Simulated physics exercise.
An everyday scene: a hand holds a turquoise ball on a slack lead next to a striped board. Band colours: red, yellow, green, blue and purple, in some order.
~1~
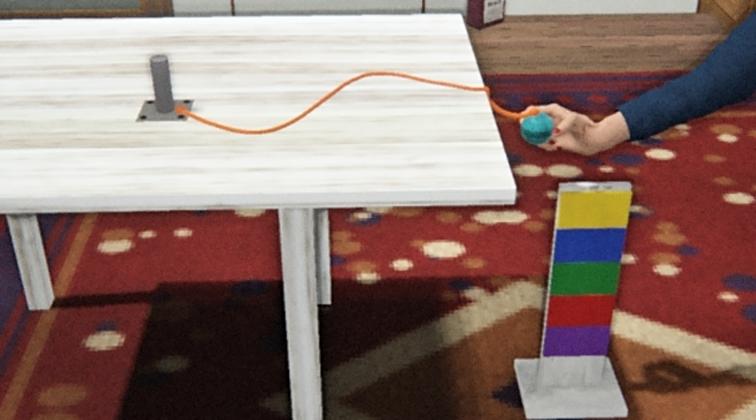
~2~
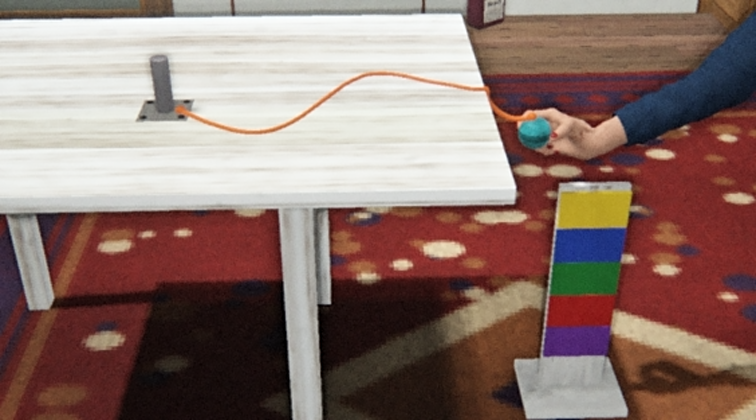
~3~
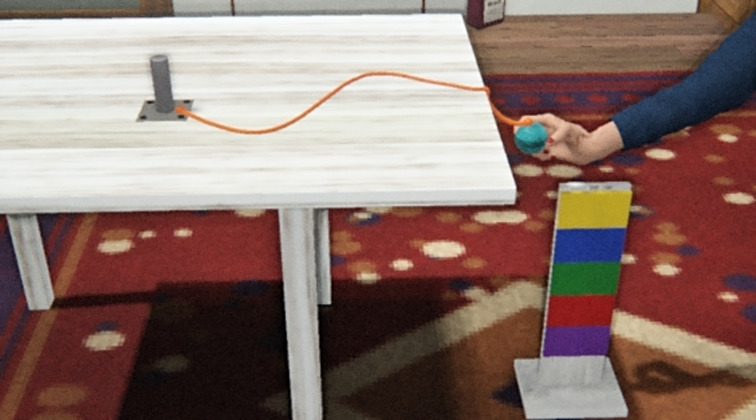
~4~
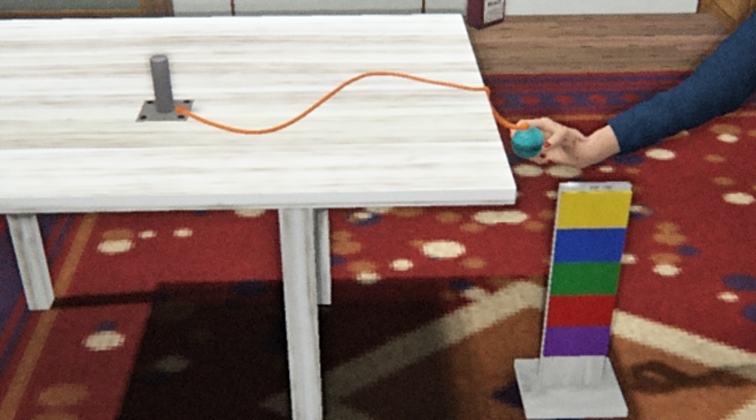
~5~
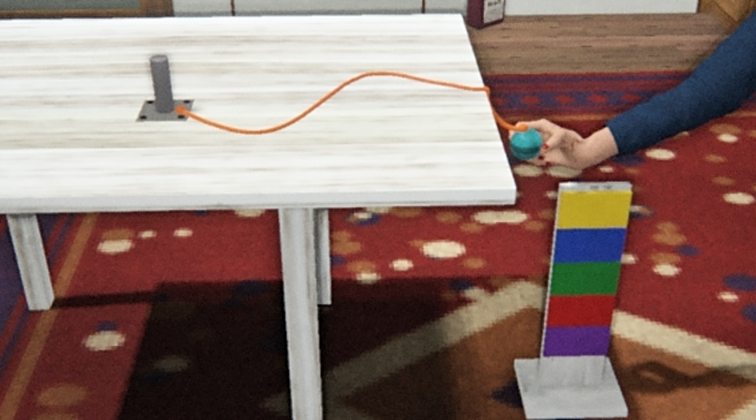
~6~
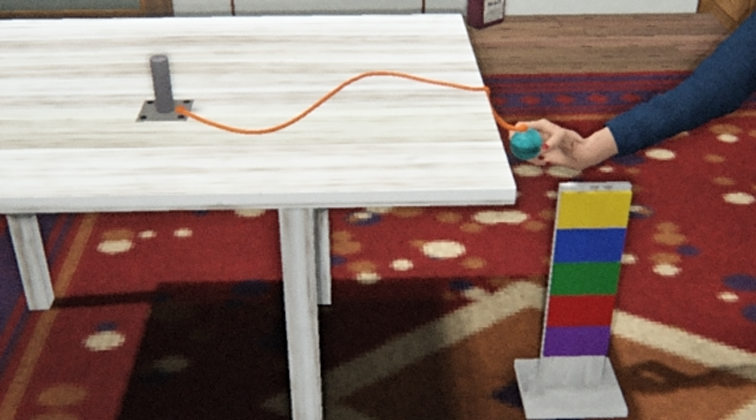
At the start, a hand holds a turquoise ball just off the right edge of a white table, tied by a slack orange cord to a grey post, above a colour-banded upright board. The hand eases the ball slightly down and left, while the cord on the tabletop stays in its loose curves.
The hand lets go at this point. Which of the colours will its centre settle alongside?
It settles alongside blue.
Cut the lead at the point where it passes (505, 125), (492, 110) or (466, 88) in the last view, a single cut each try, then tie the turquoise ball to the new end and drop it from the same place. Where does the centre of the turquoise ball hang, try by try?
In order, roughly (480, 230), (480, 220) and (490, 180).
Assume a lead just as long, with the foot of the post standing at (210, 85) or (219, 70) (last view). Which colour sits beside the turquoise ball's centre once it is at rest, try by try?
Answer, in order: Green, green.
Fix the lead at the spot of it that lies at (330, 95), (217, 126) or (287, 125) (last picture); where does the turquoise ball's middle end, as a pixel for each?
Roughly (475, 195), (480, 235) and (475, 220), in that order.
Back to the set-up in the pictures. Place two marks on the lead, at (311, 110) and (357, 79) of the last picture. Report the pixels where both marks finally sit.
Final spots: (353, 103), then (442, 98).
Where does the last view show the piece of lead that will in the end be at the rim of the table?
Check around (398, 75) - that's where it is.
Early on, ball near (488, 240); level with blue.
Midway, ball near (475, 254); level with blue.
Finally, ball near (483, 251); level with blue. Its middle rests at the blue band.
